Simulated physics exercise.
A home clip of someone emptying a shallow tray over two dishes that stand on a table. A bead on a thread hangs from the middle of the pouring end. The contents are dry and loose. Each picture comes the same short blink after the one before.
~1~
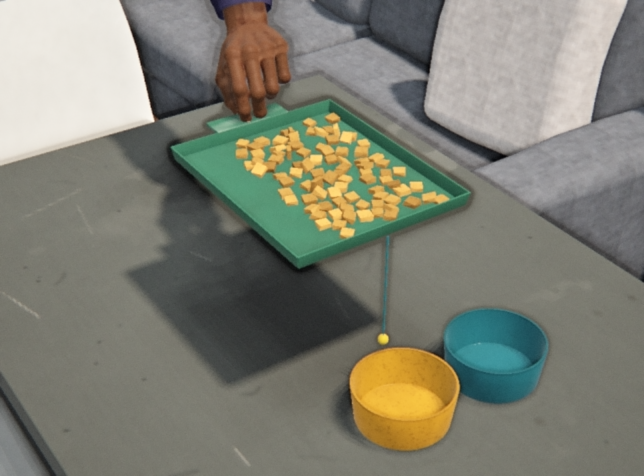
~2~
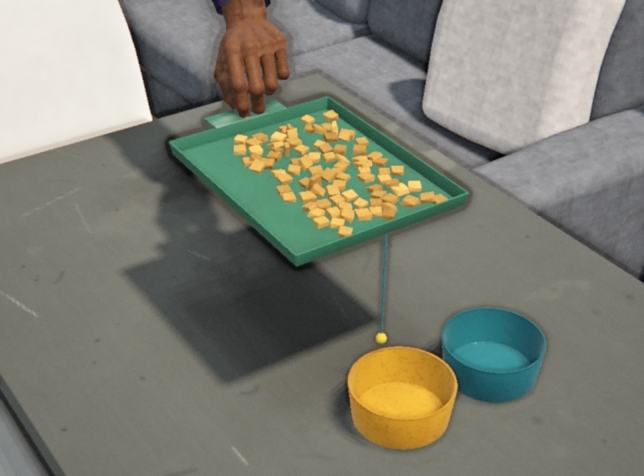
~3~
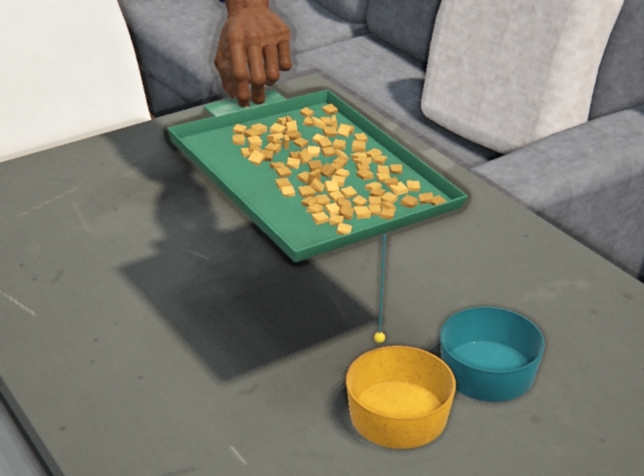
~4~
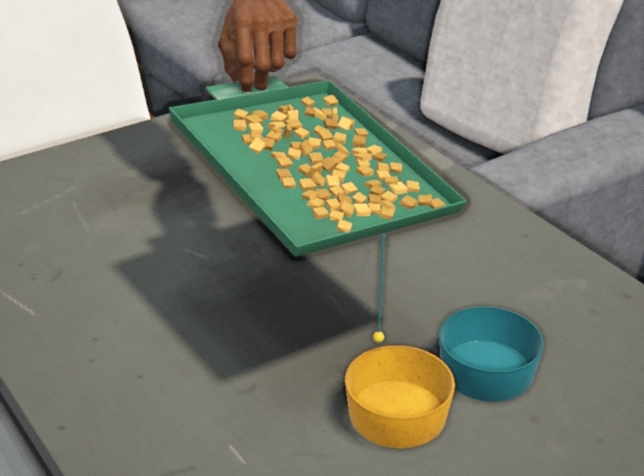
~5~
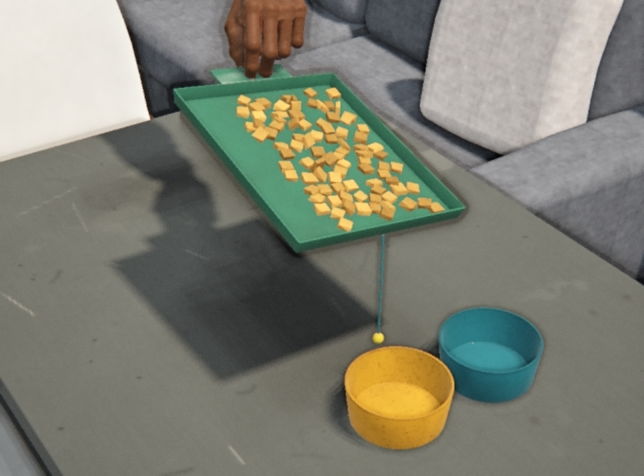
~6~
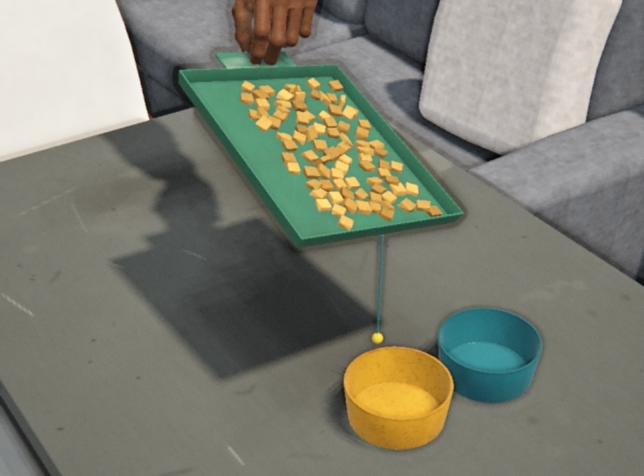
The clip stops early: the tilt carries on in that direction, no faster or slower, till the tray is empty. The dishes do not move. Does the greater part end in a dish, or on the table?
The two hold less than half of the load.
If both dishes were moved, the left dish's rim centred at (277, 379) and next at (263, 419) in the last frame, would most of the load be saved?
First under half, then under half.
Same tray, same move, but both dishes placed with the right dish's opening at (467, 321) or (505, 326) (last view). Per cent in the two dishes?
Roughly 60 per cent, and 20 per cent.
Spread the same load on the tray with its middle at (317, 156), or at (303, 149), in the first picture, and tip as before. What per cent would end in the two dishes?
About 30 and 40 per cent.
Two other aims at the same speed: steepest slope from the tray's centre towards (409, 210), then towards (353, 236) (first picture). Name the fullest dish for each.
One: The right-hand dish. Two: The left dish.
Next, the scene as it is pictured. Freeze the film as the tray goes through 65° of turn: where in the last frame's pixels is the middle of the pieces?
Near (409, 176).
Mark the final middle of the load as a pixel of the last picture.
Close to (428, 346).
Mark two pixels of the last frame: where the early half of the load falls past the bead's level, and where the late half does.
First near (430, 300), later near (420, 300).
Soon after the last picture, tray tipped steeply; nearly all on the tray; a stray few in the air.
A little later, tray tipped past a quarter turn; about two thirds on the tray; a small part in the right dish; about a quarter outside both; a small part in the air.
Later still, tray tipped past a quarter turn; a stray few in the left dish; a small part in the right dish; most outside both.
At rest, tray tipped past a quarter turn; a stray few in the left dish; a small part in the right dish; most outside both.
